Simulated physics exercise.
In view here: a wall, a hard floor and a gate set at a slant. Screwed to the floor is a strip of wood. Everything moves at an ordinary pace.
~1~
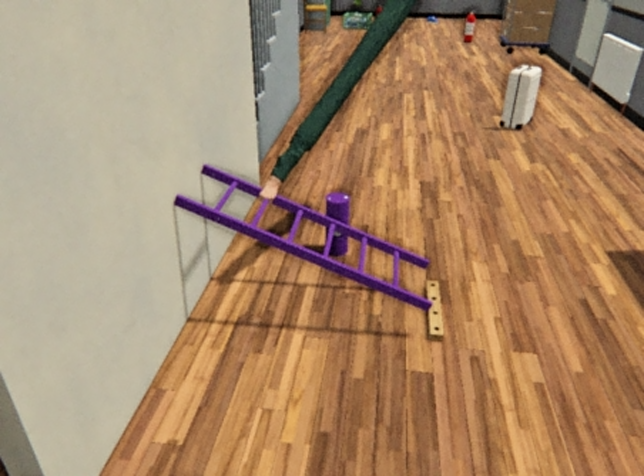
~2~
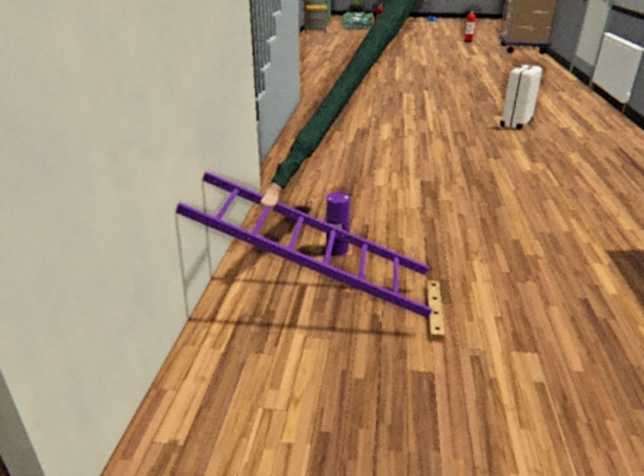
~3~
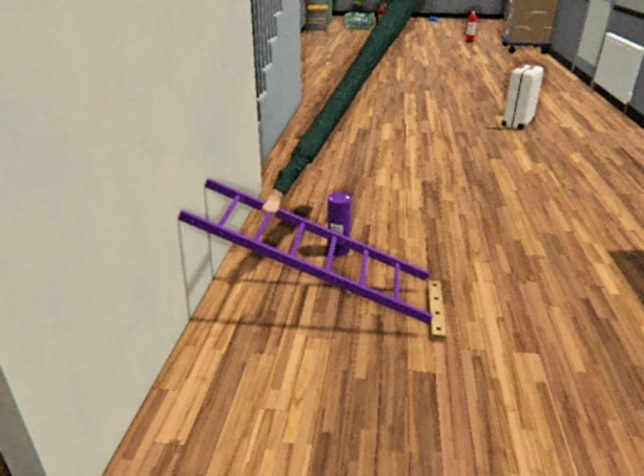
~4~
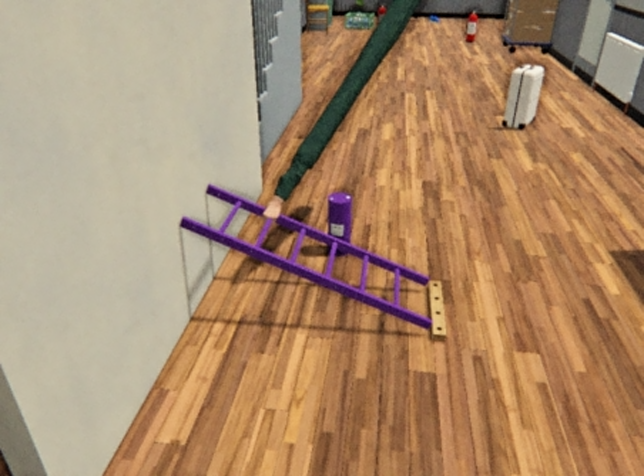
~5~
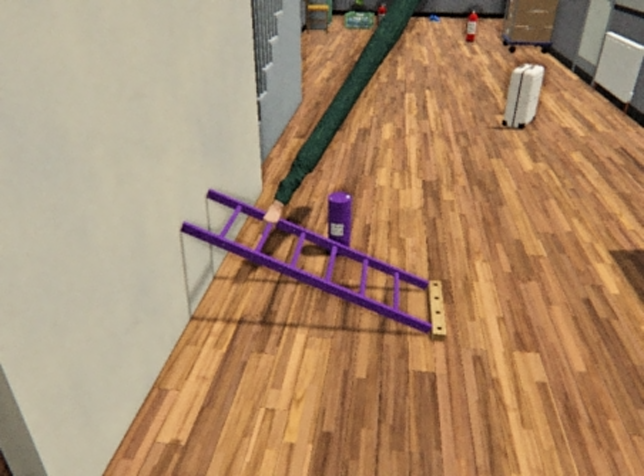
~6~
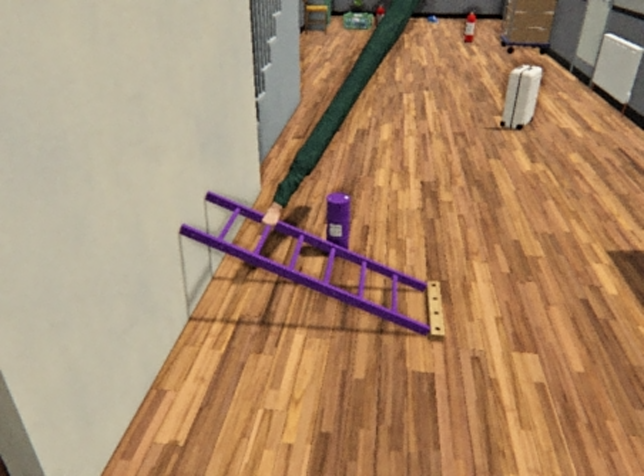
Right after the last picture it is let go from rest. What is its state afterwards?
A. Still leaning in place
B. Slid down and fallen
A.
Then, 0.36 s past the last view, purple gate at rest near (313, 263).
Then, 1.66 s past the last view, purple gate at rest near (313, 262).
Finally, the purple gate holds its place, near (313, 262); nothing else stirs.
